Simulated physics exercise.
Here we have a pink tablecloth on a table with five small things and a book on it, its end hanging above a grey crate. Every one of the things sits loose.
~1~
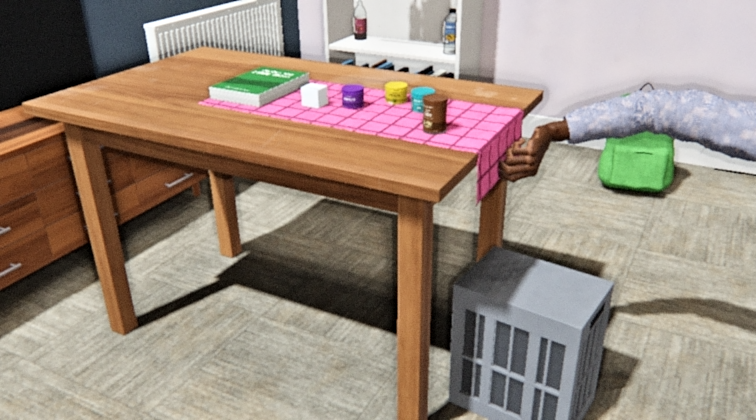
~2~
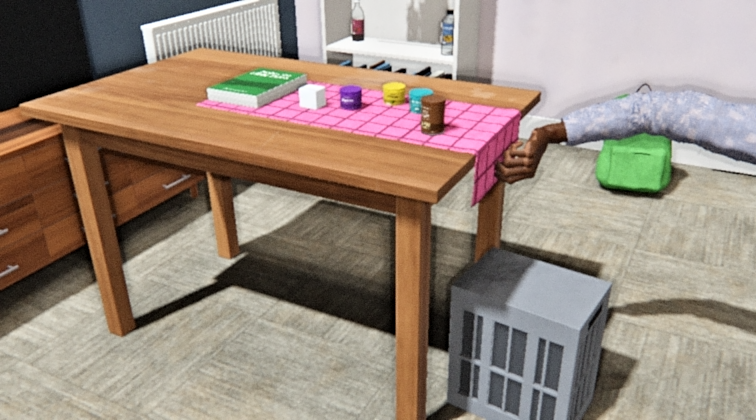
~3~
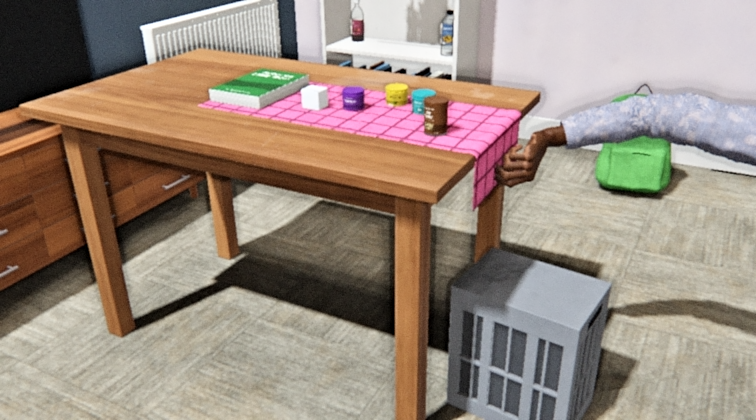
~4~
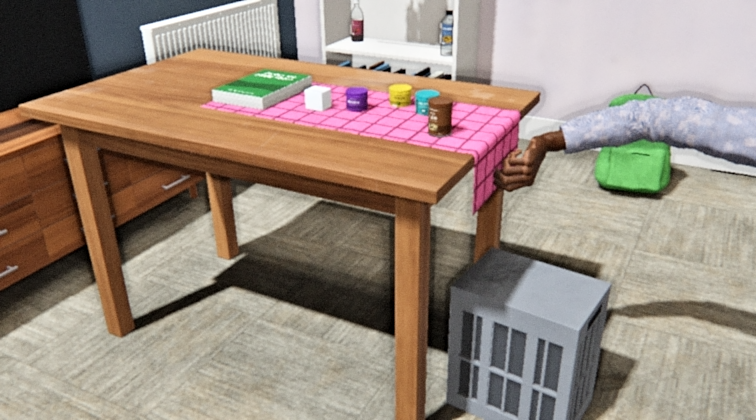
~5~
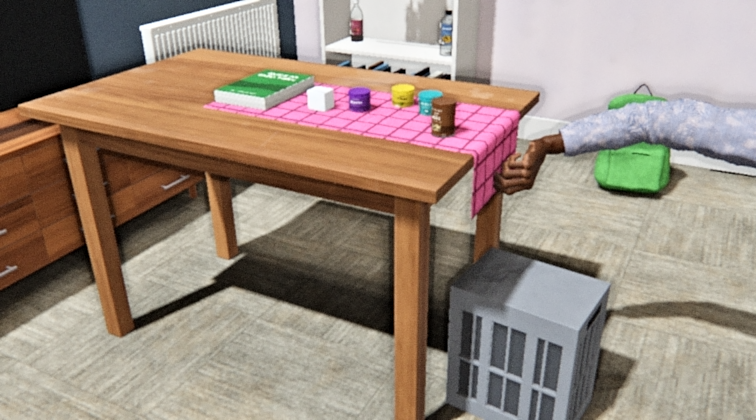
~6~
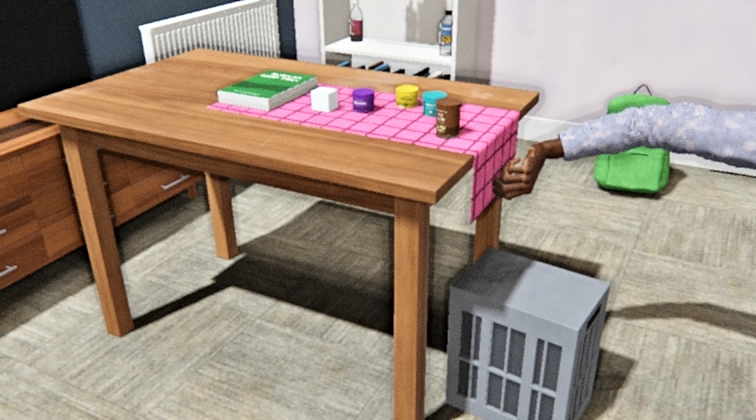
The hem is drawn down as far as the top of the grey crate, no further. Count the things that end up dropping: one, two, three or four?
The number that drops is two.
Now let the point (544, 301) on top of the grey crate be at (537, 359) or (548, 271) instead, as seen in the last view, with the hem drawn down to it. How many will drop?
4 and 1.
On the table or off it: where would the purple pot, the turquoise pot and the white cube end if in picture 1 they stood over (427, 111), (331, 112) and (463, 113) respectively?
The purple pot ends up knocked off; the turquoise pot ends up still aboard; the white cube ends up knocked off.
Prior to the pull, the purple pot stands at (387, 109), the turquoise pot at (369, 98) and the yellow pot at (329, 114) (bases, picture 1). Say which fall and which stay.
Note - purple pot retained, turquoise pot retained, yellow pot retained.
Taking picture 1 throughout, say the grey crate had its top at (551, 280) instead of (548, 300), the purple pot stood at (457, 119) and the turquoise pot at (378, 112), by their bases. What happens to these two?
The purple pot ends up off the top and the turquoise pot ends up still on top.
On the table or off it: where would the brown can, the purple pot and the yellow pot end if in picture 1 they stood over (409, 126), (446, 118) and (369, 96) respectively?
Final state: The brown can is no longer up, the purple pot is no longer up, the yellow pot is still in place.
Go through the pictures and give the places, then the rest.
The first frame shows hem (476, 207); brown can (435, 97); turquoise pot (423, 91); yellow pot (396, 85); purple pot (353, 87); white cube (314, 86); top of the crate (548, 300).
The second frame shows hem (471, 208); brown can (434, 98).
The third frame shows hem (473, 212); turquoise pot (424, 93).
The fourth frame shows hem (473, 216); yellow pot (401, 87); top of the crate (545, 302).
The fifth frame shows hem (472, 220); purple pot (360, 91).
The sixth frame shows hem (470, 225); brown can (449, 101); turquoise pot (435, 95); yellow pot (407, 88); purple pot (364, 91); white cube (324, 90).
Soon after, hem near (493, 220); all still up.
After that, hem near (492, 255); brown can gone.
And then, hem on the crate; brown can and turquoise pot gone.
In the end, hem on the crate; brown can and turquoise pot gone. The answer is two.
